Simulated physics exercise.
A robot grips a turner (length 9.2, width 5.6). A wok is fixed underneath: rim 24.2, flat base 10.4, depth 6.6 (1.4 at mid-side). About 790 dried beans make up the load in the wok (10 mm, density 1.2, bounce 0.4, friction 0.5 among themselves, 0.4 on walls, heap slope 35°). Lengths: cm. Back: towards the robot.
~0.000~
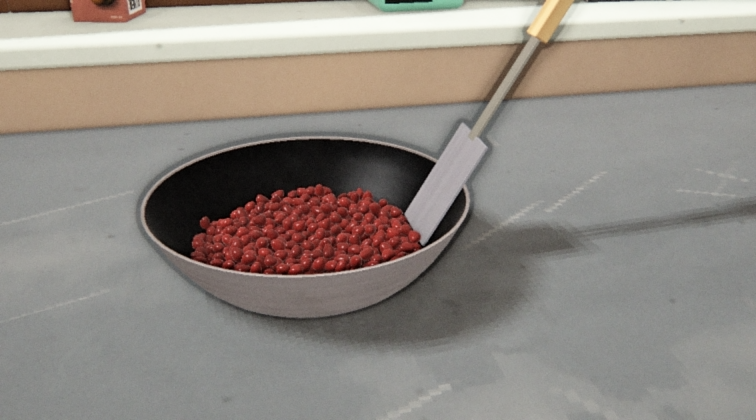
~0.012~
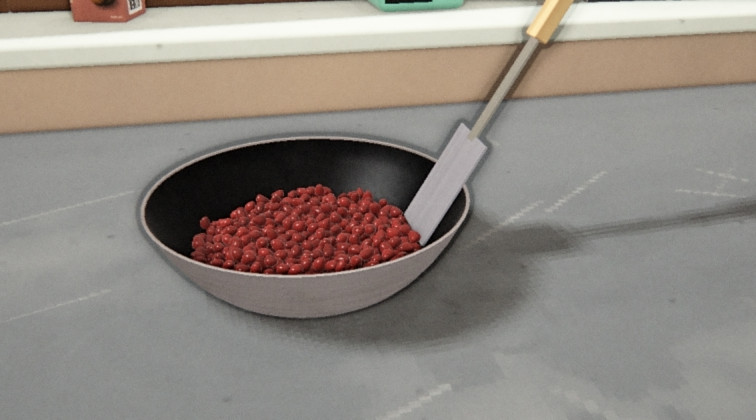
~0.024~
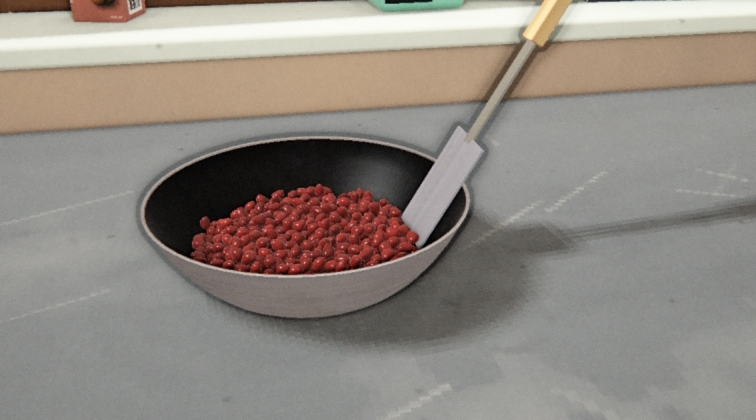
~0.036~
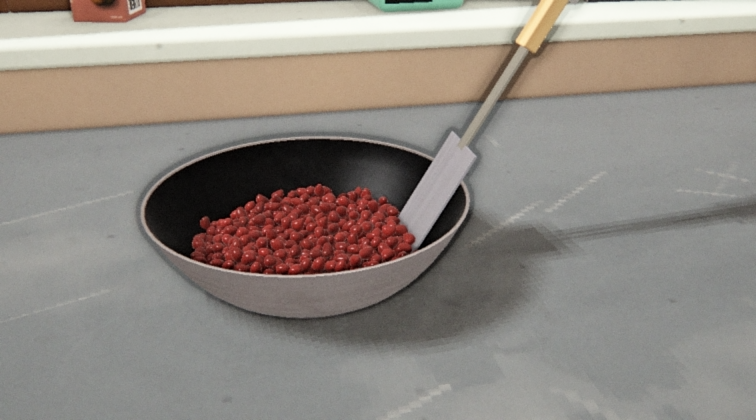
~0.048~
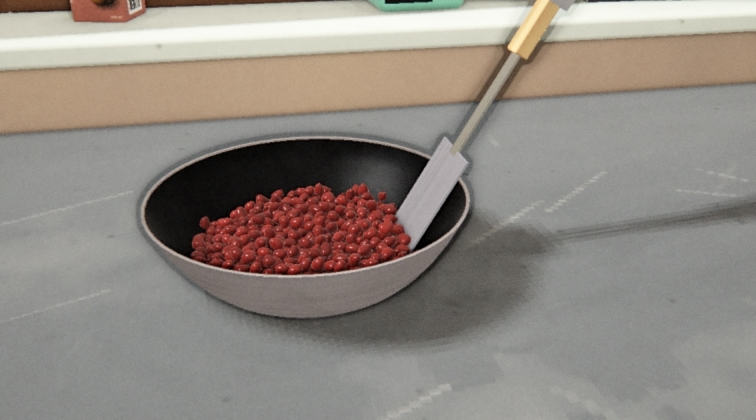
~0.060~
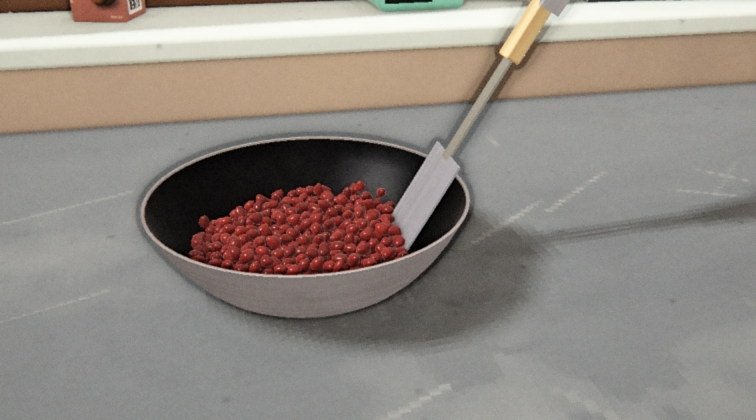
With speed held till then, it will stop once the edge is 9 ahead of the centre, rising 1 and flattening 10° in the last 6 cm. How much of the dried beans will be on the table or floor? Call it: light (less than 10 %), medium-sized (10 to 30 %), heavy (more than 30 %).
It comes out medium-sized.
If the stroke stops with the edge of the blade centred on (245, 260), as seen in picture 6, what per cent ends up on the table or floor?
0 %, roughly.
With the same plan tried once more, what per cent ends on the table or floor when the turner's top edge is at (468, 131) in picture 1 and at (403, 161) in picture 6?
Close to 40 in a hundred.
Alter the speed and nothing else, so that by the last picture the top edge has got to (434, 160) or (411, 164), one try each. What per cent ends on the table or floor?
I'd estimate close to 30 and 35 in a hundred.
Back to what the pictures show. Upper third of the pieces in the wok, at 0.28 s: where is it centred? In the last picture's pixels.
It is centred close to (206, 219).
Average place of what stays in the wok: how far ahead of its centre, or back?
About 3.0 centimetres ahead.
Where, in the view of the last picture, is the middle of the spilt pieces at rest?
(91, 287) or thereabouts.
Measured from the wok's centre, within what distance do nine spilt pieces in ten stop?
It comes out at close to 25 centimetres.
By 0.17 s, sloping 59°, highest piece 6 above the table; 786 in the wok.
By 0.28 s, sloping 56°, highest piece 8 above the table; 784 in the wok, 2 on the blade or in flight.
By 0.54 s, sloping 49°, highest piece 7 above the table; 636 in the wok, 132 on the table or floor, 18 on the blade or in flight.
By 1.59 s, sloping 49°, highest piece 7 above the table; 635 in the wok, 151 on the table or floor.
Final count, 635 in the wok, 151 on the table or floor. That is 19 % on the table or floor.
